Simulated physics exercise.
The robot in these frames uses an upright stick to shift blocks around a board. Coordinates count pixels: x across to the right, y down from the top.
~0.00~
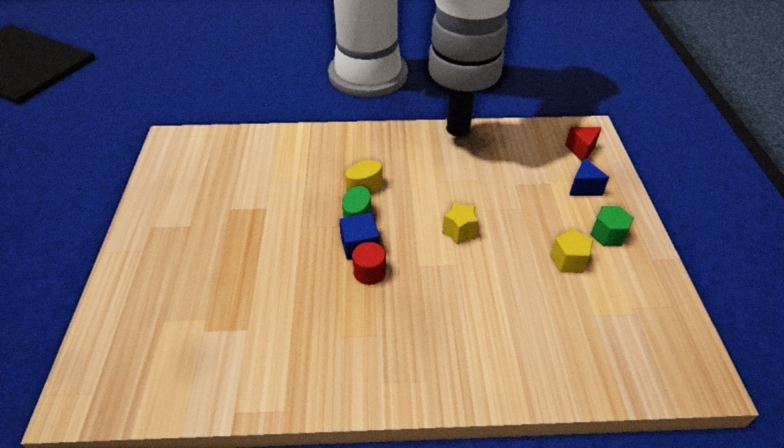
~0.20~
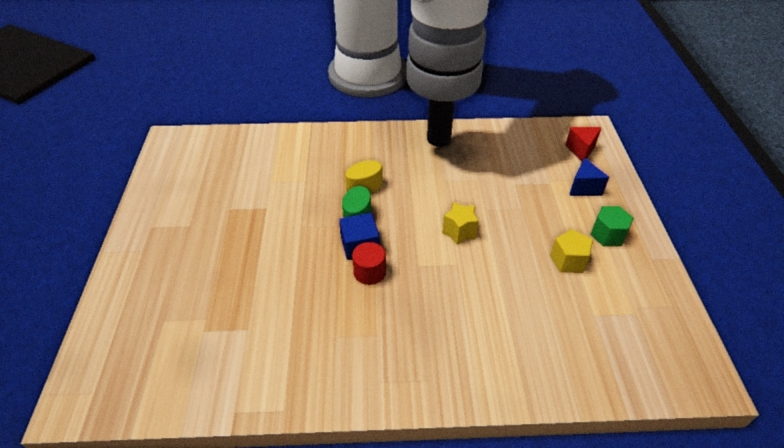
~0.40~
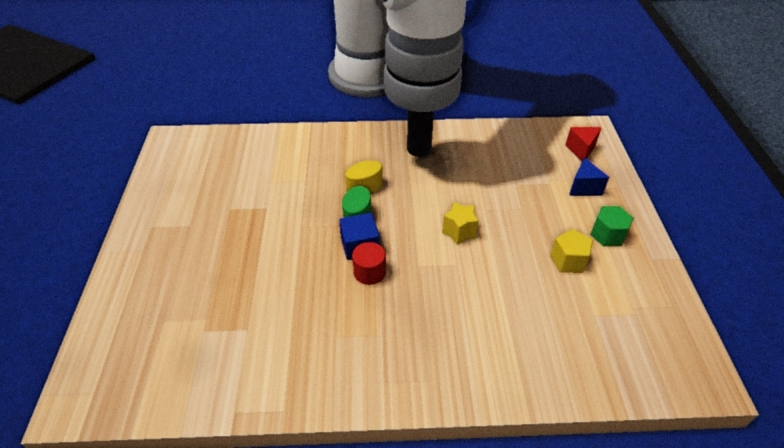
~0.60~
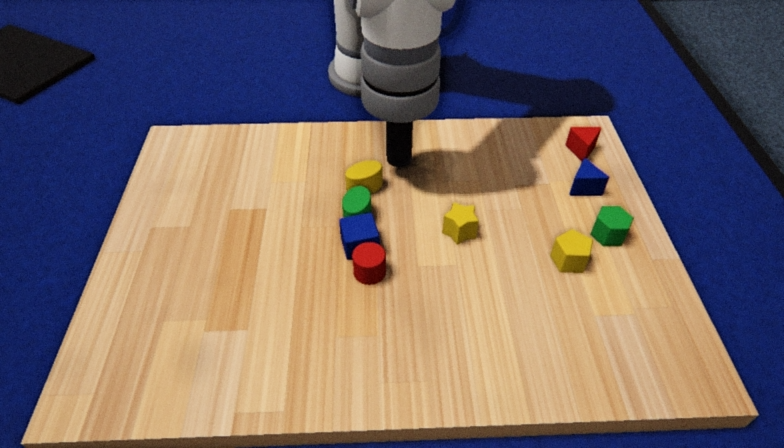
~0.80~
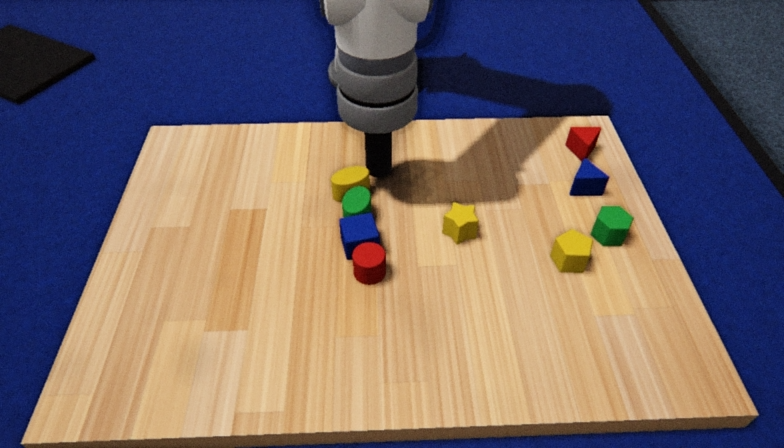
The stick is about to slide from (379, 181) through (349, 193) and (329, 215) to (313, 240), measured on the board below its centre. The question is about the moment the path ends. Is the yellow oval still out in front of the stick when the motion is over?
Going by the path, no.
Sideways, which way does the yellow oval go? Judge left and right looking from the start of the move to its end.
Sideways shift: Right.
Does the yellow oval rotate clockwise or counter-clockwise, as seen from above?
It makes a clockwise turn.
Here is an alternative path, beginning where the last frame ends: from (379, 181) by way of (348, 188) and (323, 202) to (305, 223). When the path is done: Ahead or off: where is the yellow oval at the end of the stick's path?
In front, I predict.
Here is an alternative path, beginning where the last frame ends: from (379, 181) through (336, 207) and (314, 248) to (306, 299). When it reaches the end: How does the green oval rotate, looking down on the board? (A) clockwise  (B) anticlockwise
Correct choice: B.
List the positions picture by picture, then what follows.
In the first frame, lower end of the stick at (458, 130), tops of blocks, yellow oval at (364, 169), green oval at (356, 198).
In the second frame, stick at (439, 139), blocks as before.
In the third frame, stick at (419, 149), blocks as before.
In the fourth frame, stick at (399, 159), blocks as before.
In the fifth frame, stick at (379, 170), yellow oval at (350, 174), green oval at (356, 198).
On the path given first. One third of the way, stick at (347, 181); yellow oval at (317, 187).
Two thirds of the way, stick at (328, 203); yellow oval at (293, 199), turned 45° clockwise.
At the end, stick at (311, 228); yellow oval at (286, 206), turned 90° clockwise; green oval not moved.
